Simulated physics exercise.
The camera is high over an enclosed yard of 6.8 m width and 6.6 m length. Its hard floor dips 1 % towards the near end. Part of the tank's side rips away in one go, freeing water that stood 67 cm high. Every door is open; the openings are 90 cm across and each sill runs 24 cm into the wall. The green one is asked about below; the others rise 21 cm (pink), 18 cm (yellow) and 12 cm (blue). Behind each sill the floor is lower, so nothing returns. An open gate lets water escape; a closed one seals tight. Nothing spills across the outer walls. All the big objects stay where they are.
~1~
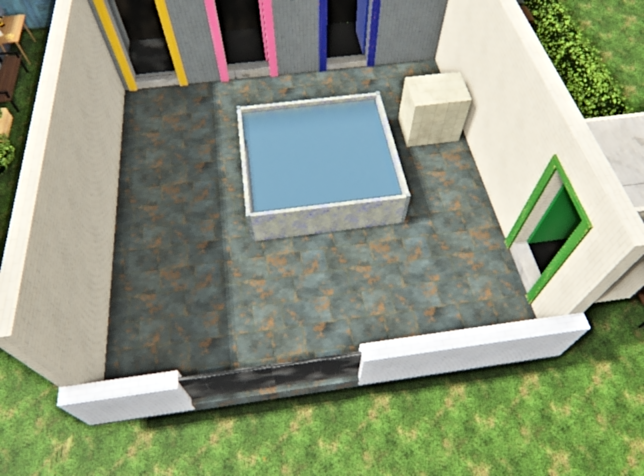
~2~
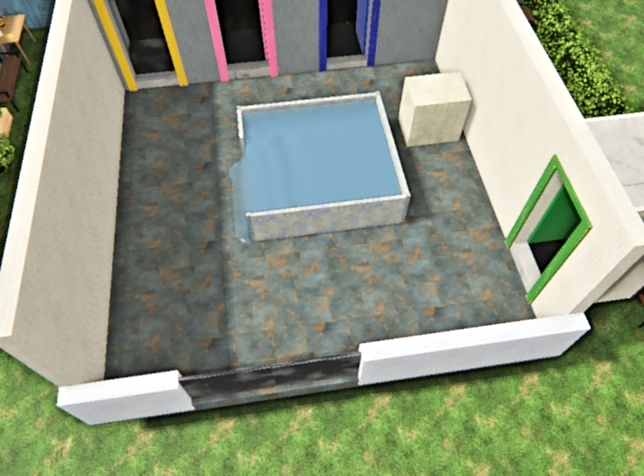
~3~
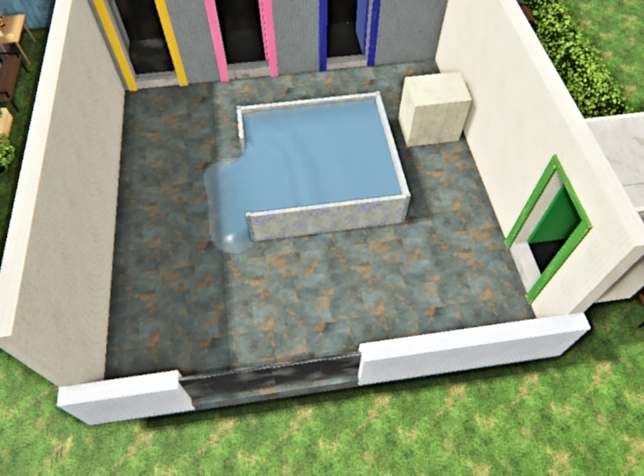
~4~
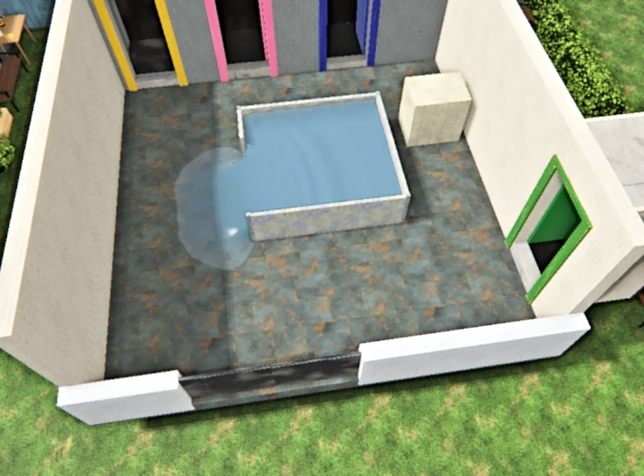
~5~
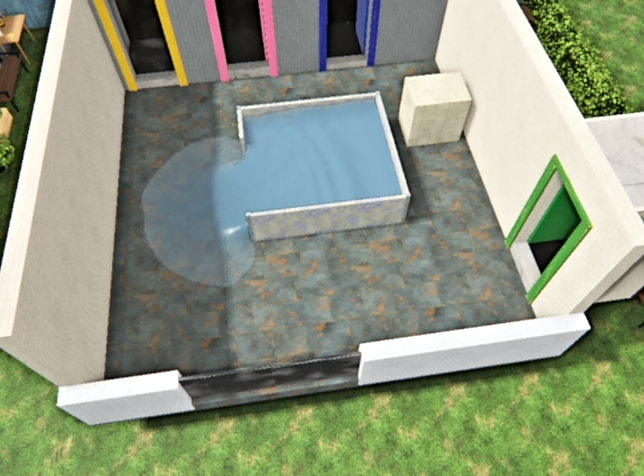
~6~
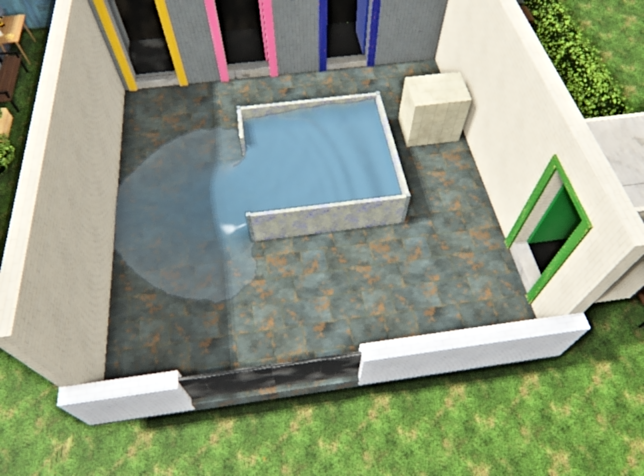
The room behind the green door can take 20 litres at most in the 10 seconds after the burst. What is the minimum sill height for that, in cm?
Some 14 cm above the ground.
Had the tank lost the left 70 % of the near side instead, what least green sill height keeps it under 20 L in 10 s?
About 19 cm.
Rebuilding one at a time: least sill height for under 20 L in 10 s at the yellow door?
About 22 cm at yellow.
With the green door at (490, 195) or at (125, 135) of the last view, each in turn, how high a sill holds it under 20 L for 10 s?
Roughly 9.5 and 12.0 cm.
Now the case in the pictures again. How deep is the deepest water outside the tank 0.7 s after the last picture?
Up to some 44 cm.
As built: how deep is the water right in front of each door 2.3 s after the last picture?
In cm: Pink 3, yellow 27, blue 0, green 0.
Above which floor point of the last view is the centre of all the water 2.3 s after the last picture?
Near (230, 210).
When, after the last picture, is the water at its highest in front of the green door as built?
At about 4.5 s.
Then, 0.7 s after the last picture water covers 25 % of the floor, deepest (44 cm) near (126, 227); it has not reached the green door.
Then, 2.3 s after the last picture water covers 40 % of the floor, deepest (48 cm) near (103, 401); it has not reached the green door.
Then, 9.3 s after the last picture water covers 100 % of the floor, deepest (18 cm) near (392, 156); 16 cm at the green door, 0 litres in over its 20 cm sill.
At the green door as built, the water peaked near 19 cm, 4.3 s after the last picture.
With a sill of 12 cm, 50 litres would have come in within the 10 s; with 16 cm, 6 litres. So under 20 litres takes about 14 cm.
